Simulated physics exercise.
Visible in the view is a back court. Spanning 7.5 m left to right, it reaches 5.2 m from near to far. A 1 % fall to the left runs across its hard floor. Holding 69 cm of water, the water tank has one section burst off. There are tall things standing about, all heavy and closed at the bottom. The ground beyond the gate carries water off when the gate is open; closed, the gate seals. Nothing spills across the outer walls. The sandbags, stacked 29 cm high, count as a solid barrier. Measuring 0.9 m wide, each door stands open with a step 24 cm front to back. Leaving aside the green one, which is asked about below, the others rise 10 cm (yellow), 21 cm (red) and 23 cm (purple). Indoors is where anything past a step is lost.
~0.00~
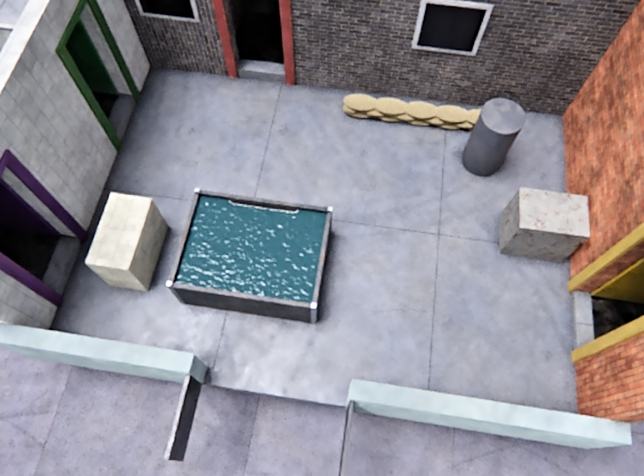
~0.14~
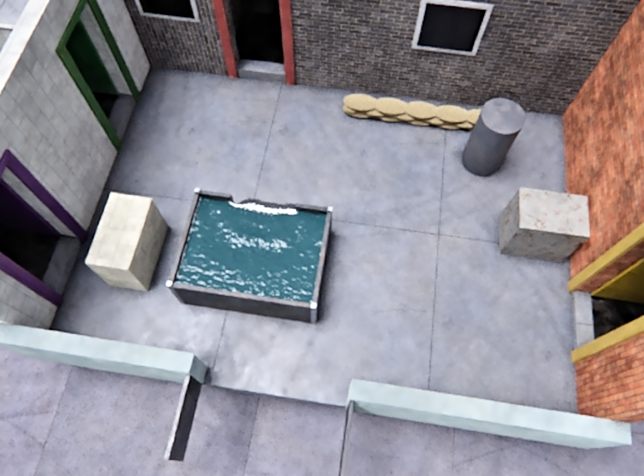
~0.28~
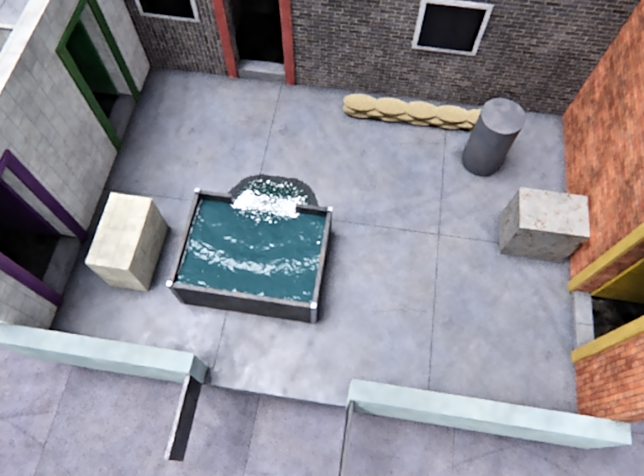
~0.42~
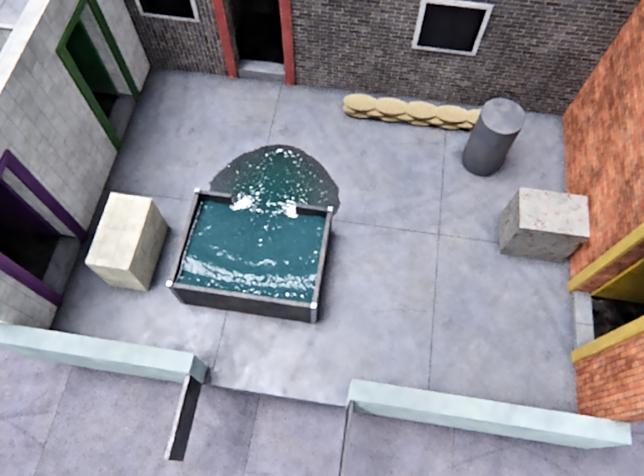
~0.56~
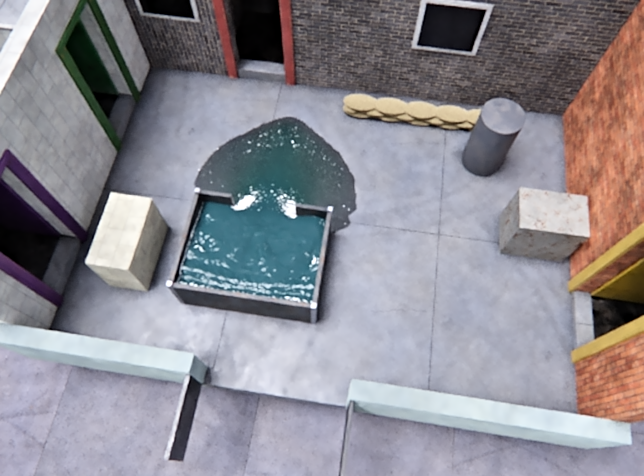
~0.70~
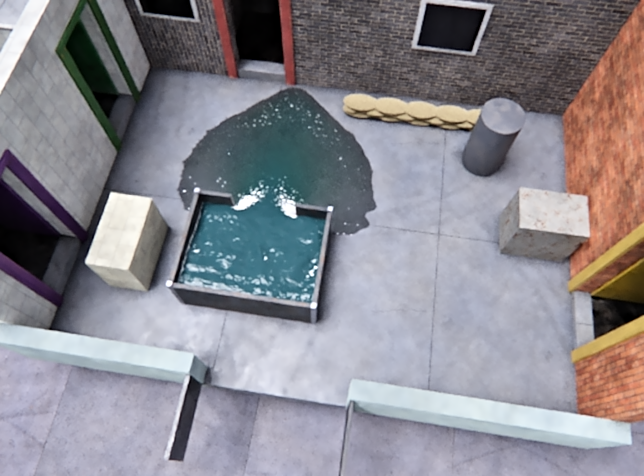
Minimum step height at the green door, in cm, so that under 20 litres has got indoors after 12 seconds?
Approx. 11 cm.
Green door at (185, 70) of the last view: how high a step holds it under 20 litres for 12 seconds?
Minimum: Close to 16 cm.
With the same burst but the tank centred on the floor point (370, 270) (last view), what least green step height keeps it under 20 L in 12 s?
Then about 12.5 centimetres at the least.
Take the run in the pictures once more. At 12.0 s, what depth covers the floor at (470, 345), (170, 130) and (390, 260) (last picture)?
First spot about 4 cm, second about 6 cm, third about 5 cm.
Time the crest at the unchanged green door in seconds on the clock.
Near 4.5 s.
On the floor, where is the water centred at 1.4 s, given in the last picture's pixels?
Centre of the water: Approx. (269, 215) px.
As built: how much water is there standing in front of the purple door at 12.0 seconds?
Depth: Near 10.0 cm.
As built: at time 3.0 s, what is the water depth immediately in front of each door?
In cm: Yellow 0, red 17, green 13, purple 0.
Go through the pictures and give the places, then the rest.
The first frame shows still water, 69 cm deep, in the water tank at (253, 248); the green door at (107, 84) is dry.
In the second frame, water pours out on the far side and has run 0.4 m, to a hidden place; about 10 cm deep outside, 69 cm at the back.
In the third frame, the front is at (265, 179), 0.8 m from the gap on the far side; 0.9 m2 of floor is wet, 68 cm left at the back.
In the fourth frame, the gap is on the far side, the front 1.4 m out at (276, 150); the back of the water tank holds 61 cm.
In the fifth frame, the gap is on the far side, the front 2.0 m out at (286, 122); the back of the water tank holds 58 cm.
In the sixth frame, the gap is on the far side, the front 2.7 m out at (292, 92); the back of the water tank holds 57 cm; the green door at (107, 84), 3.2 m from the gap, is still 1.5 m from the nearest water.
After 1.4 s water covers 25 % of the floor, deepest (32 cm) near (342, 96); it has not reached the green door.
After 3.0 s water covers 40 % of the floor, deepest (26 cm) near (149, 72); 13 cm at the green door, 0 litres in over its 22 cm step.
After 12.0 s water covers 90 % of the floor, deepest (10 cm) near (46, 340); 7 cm at the green door, 0 litres in over its 22 cm step.
At the green door as built, the water arrived by 1.9 s and peaked near 15 cm at 4.6 s.
With a step of 9 cm, 45 litres would have come in within the 12 s; with 12 cm, 14 litres. So under 20 litres takes about 11 cm.
